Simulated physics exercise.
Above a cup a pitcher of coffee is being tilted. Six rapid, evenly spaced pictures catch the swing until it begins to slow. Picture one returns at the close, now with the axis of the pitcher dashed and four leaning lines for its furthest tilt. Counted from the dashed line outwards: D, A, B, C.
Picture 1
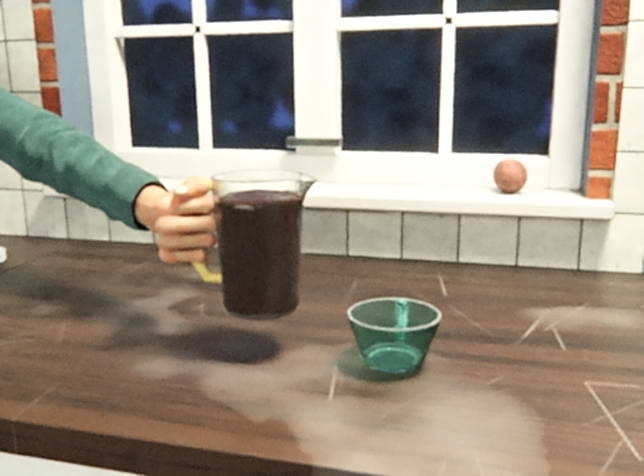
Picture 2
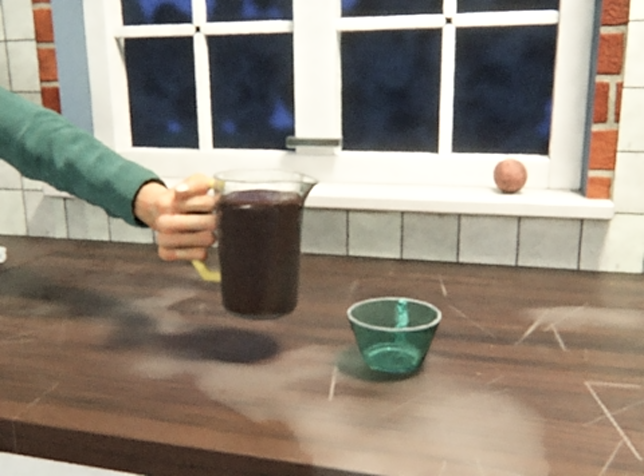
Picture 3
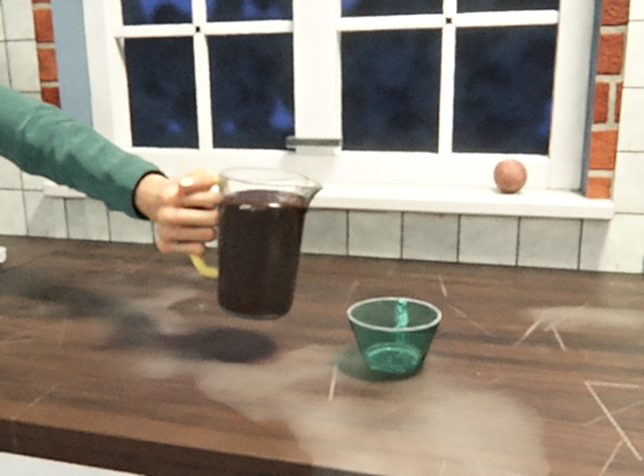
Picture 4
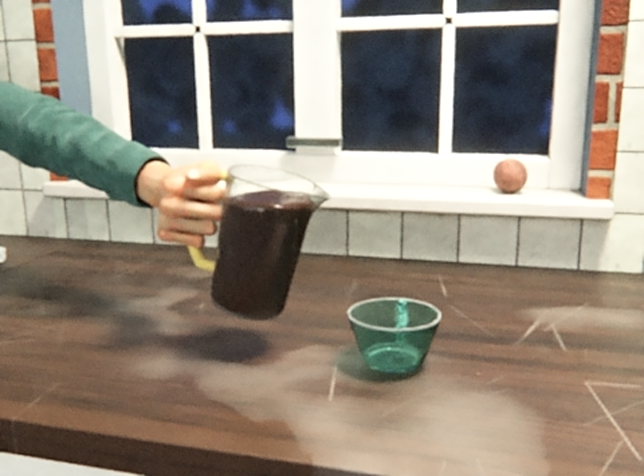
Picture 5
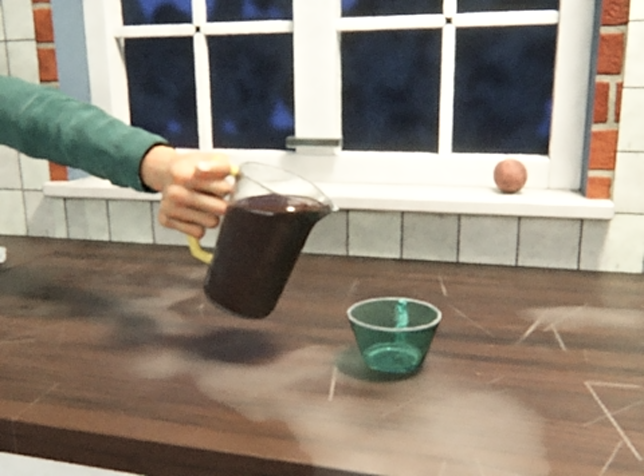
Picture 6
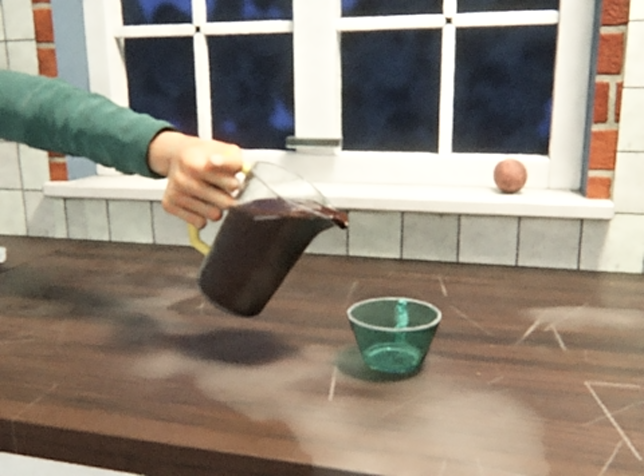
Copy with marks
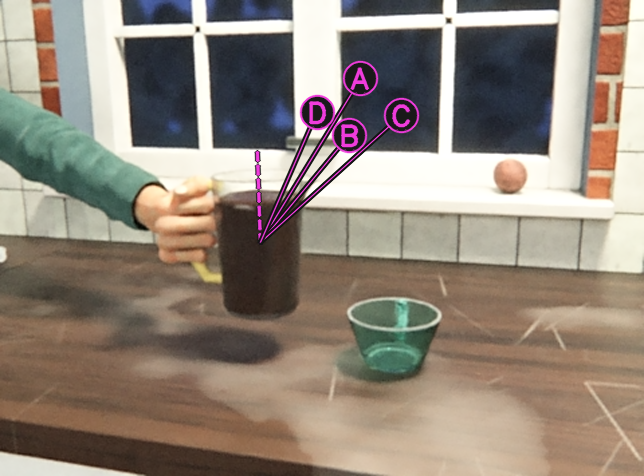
On a wooden counter, a hand tilts a pitcher rightward until dark coffee reaches over its lip.
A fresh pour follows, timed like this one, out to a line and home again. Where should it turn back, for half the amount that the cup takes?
The answer is mark C.
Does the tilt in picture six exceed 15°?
Yes.
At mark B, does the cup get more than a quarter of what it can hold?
Yes, clearly.
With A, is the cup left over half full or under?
Under.
On the marked copy, A at (351, 93); B at (338, 147); C at (389, 126); D at (309, 128).
Choosing A, the cup ends with about 14 % of what it can hold.
Choosing B, the cup ends with about 30 % of what it can hold.
Choosing C, the cup ends with about 48 % of what it can hold.
Choosing D, the cup ends with about 4 % of what it can hold.
